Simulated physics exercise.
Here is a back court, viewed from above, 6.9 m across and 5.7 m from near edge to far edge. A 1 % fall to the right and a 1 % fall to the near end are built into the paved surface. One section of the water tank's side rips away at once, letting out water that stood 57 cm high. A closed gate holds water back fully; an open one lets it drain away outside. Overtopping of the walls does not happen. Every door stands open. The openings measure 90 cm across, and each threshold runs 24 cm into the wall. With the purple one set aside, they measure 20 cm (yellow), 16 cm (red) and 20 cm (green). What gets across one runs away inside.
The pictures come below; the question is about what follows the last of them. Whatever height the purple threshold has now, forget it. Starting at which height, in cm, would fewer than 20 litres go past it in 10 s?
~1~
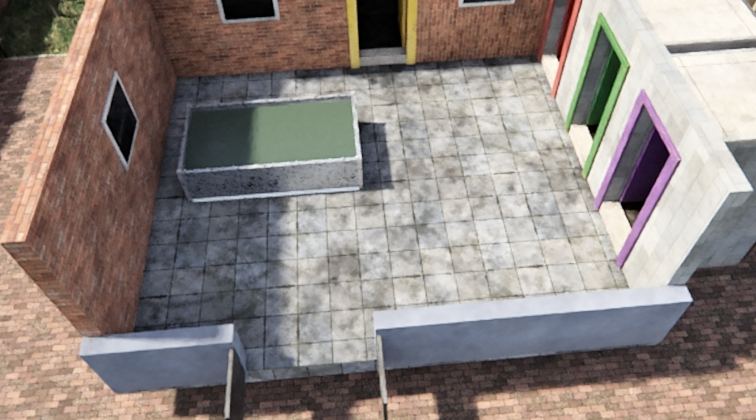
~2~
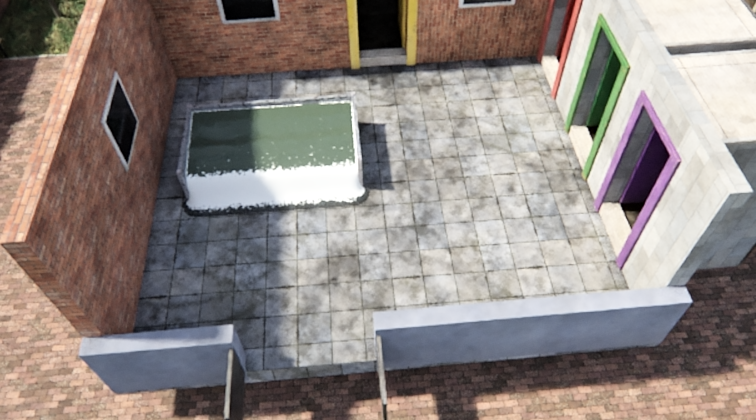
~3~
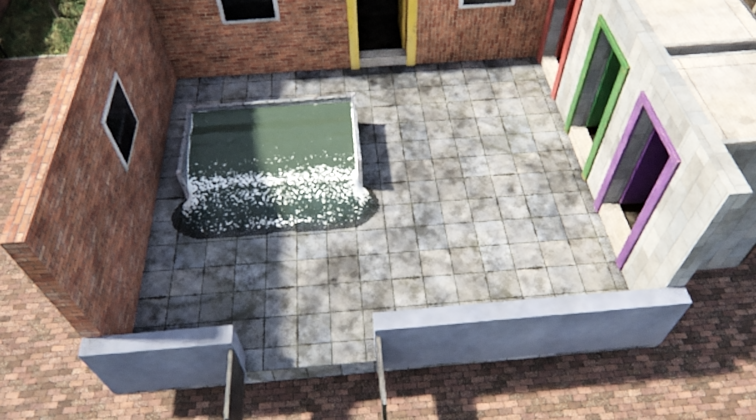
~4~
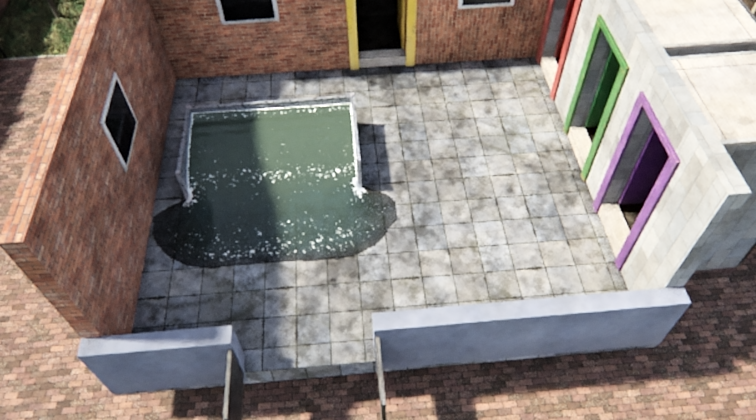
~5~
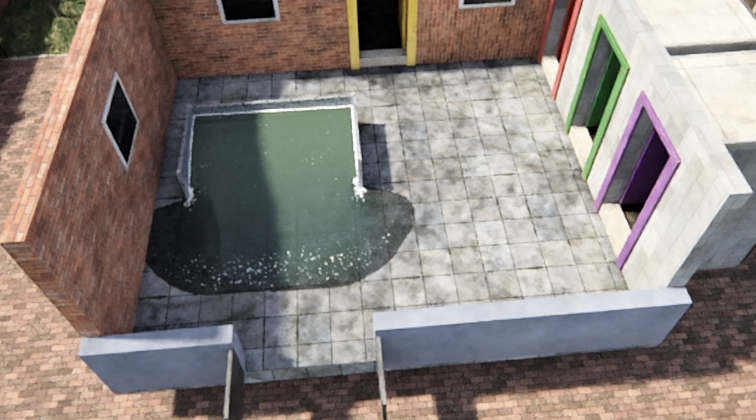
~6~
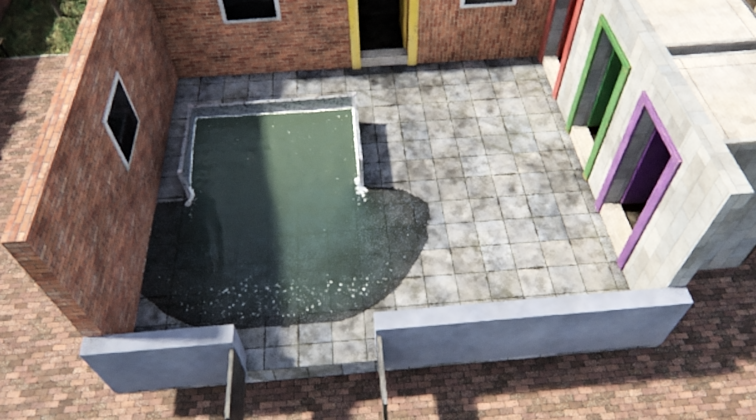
Starting at roughly 7 cm.
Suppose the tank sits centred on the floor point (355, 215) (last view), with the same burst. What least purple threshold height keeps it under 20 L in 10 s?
That setup calls for roughly 10.5 cm.
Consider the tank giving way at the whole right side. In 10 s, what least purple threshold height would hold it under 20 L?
You'd want it roughly 13.5 centimetres tall.
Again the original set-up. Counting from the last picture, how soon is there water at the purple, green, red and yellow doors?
Arrival: Purple 2.6 s, green 3.6 s, red 5.0 s, yellow not in the 10 s.
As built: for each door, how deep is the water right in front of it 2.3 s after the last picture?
At the purple door the depth is 0 cm, at green 0 cm, at red 0 cm and at yellow 0 cm.
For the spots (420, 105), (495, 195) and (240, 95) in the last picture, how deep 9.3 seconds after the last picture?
Close to 1, 3 and 1 cm deep.
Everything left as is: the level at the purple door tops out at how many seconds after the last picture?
6.0 s.
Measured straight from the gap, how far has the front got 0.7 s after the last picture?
Roughly 3.6 metres.
Then, 0.7 s after the last picture water covers 35 % of the floor, deepest (34 cm) near (143, 362); it has not reached the purple door.
Then, 2.3 s after the last picture water covers 40 % of the floor, deepest (21 cm) near (639, 321); it has not reached the purple door.
Then, 9.3 s after the last picture water covers 75 % of the floor, deepest (10 cm) near (613, 323); 8 cm at the purple door, 0 litres in over its 23 cm threshold.
At the purple door as built, the water peaked near 11 cm, 6.1 s after the last picture.
With a threshold of 6.5 cm, 29 litres would have come in within the 10 s; with 8.5 cm, 7 litres. So under 20 litres takes about 7 cm.
